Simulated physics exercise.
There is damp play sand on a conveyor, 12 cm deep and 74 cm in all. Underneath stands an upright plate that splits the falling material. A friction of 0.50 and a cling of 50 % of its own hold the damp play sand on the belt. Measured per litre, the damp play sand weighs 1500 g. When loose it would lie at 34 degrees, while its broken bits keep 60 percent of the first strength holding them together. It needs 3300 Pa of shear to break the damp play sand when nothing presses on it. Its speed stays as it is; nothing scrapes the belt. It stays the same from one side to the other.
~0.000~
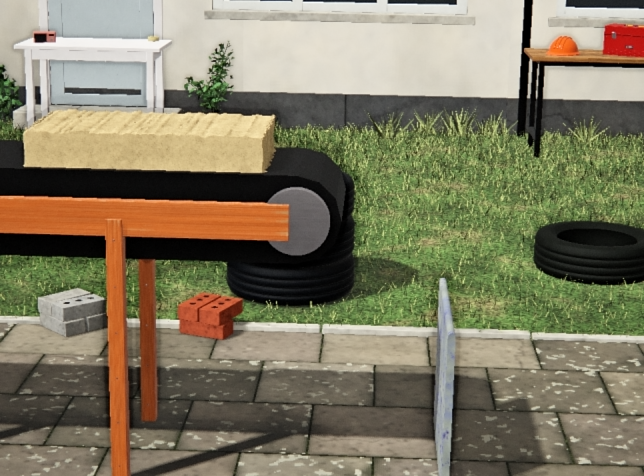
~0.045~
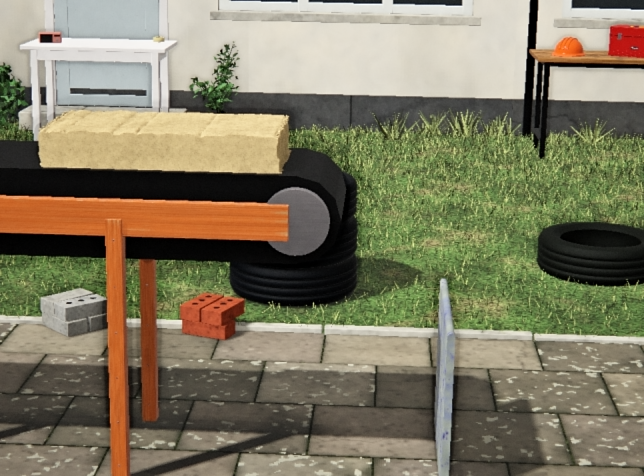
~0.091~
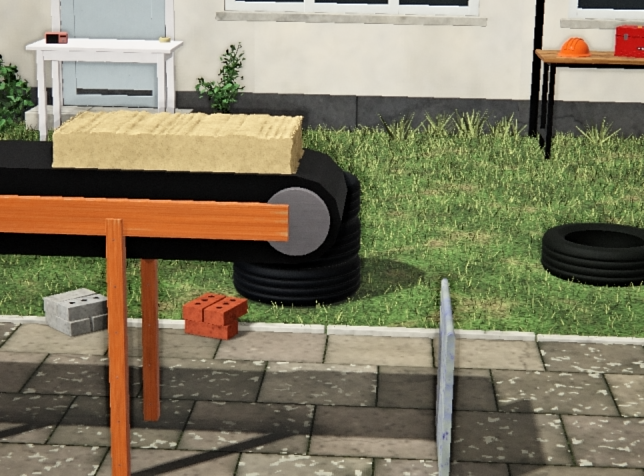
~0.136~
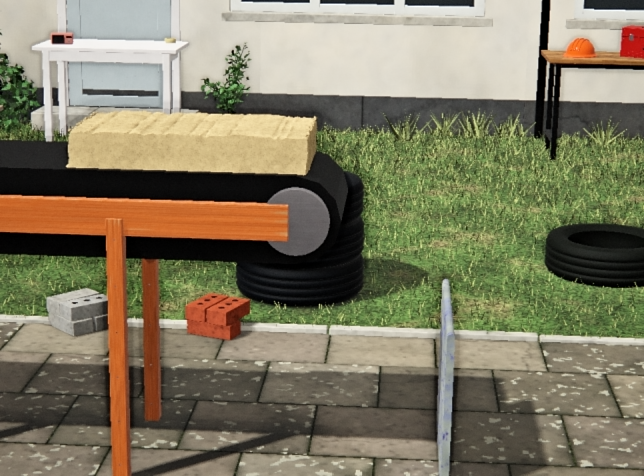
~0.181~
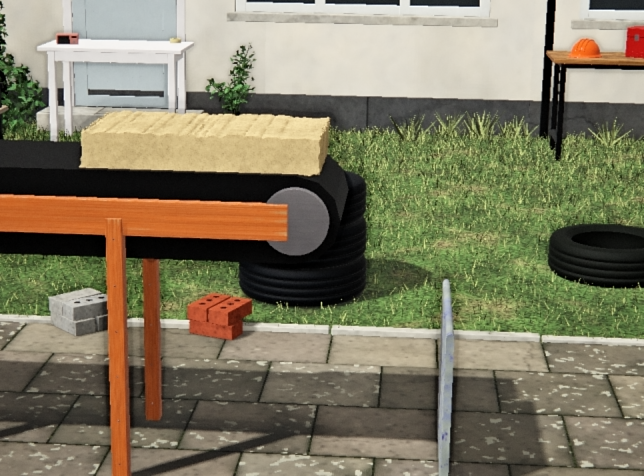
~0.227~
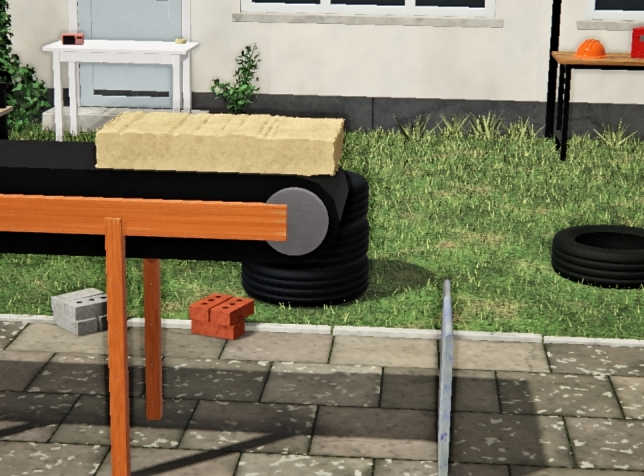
Black conveyor belt on an orange frame carrying a pale slab of sand slowly rightward over its end roller in a yard.
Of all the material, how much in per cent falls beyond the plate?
Roughly 9 per cent lands beyond it.
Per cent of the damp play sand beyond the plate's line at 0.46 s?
About 0 per cent.
After 0.46 s, 0 % is beyond the plate's line.
After 0.73 s, 3 % is beyond the plate's line.
After 1.01 s, 9 % is beyond the plate's line.
After 1.28 s, 9 % is beyond the plate's line.
After 2.49 s, 9 % is beyond the plate's line.
